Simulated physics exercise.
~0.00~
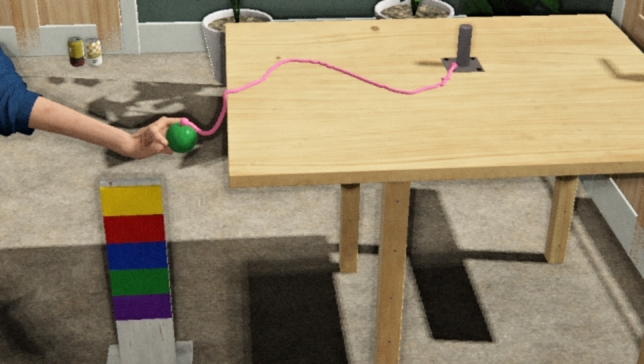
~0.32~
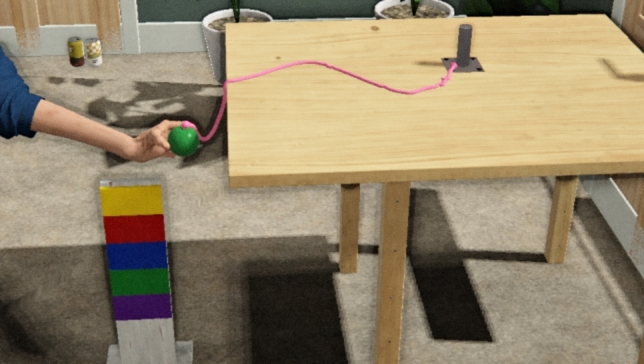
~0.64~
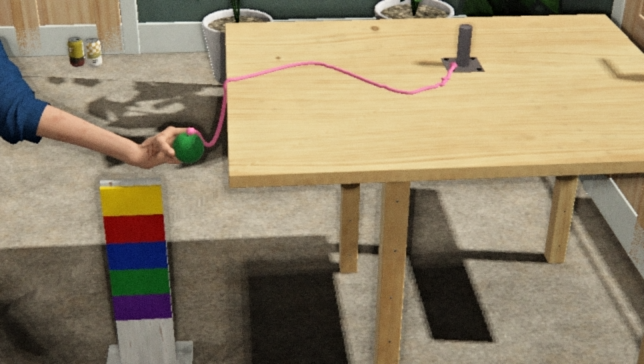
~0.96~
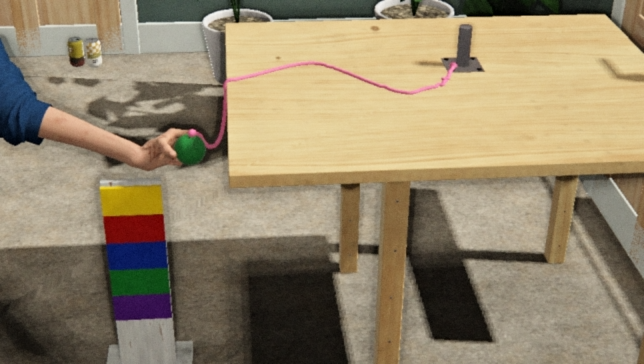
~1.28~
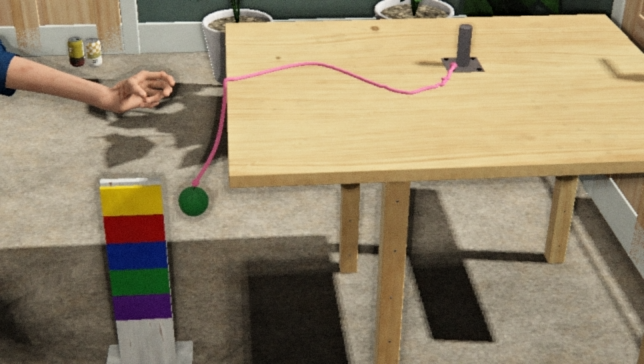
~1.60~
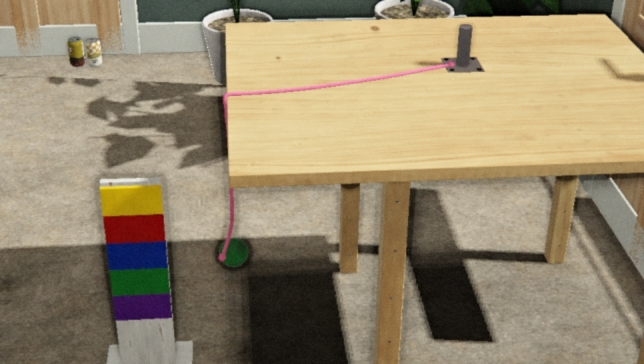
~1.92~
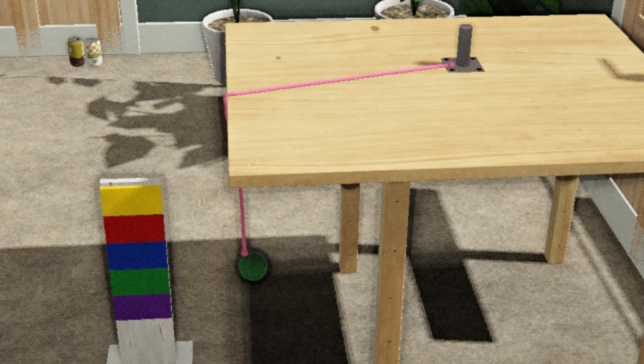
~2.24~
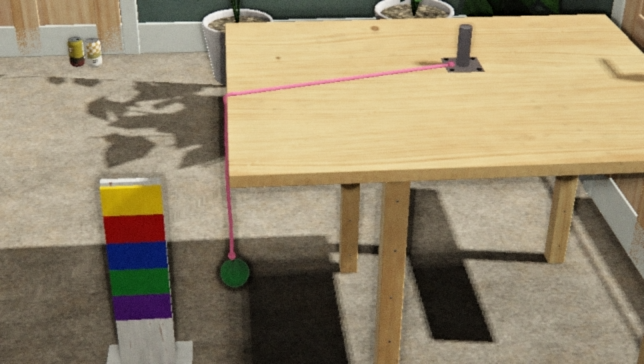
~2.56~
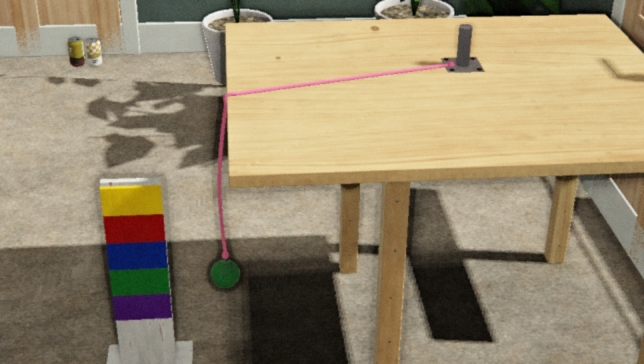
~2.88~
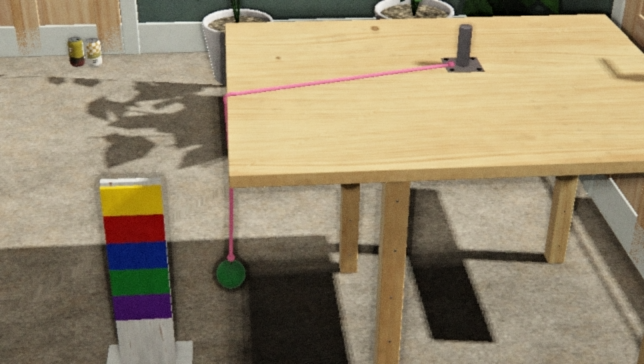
In a carpeted room, a pink cord runs across a wooden table from a small dark post to a green ball, which a hand holds just off the left edge. Below stands an upright board with yellow, red, blue, green and purple bands. The hand shifts the ball slightly right and down, then lets go and draws back. The ball drops, pulling the cord straight across the tabletop, and swings right beneath the edge. It drifts back left, then edges slightly right. At the end it hangs on the taut cord, its centre level with the green band.
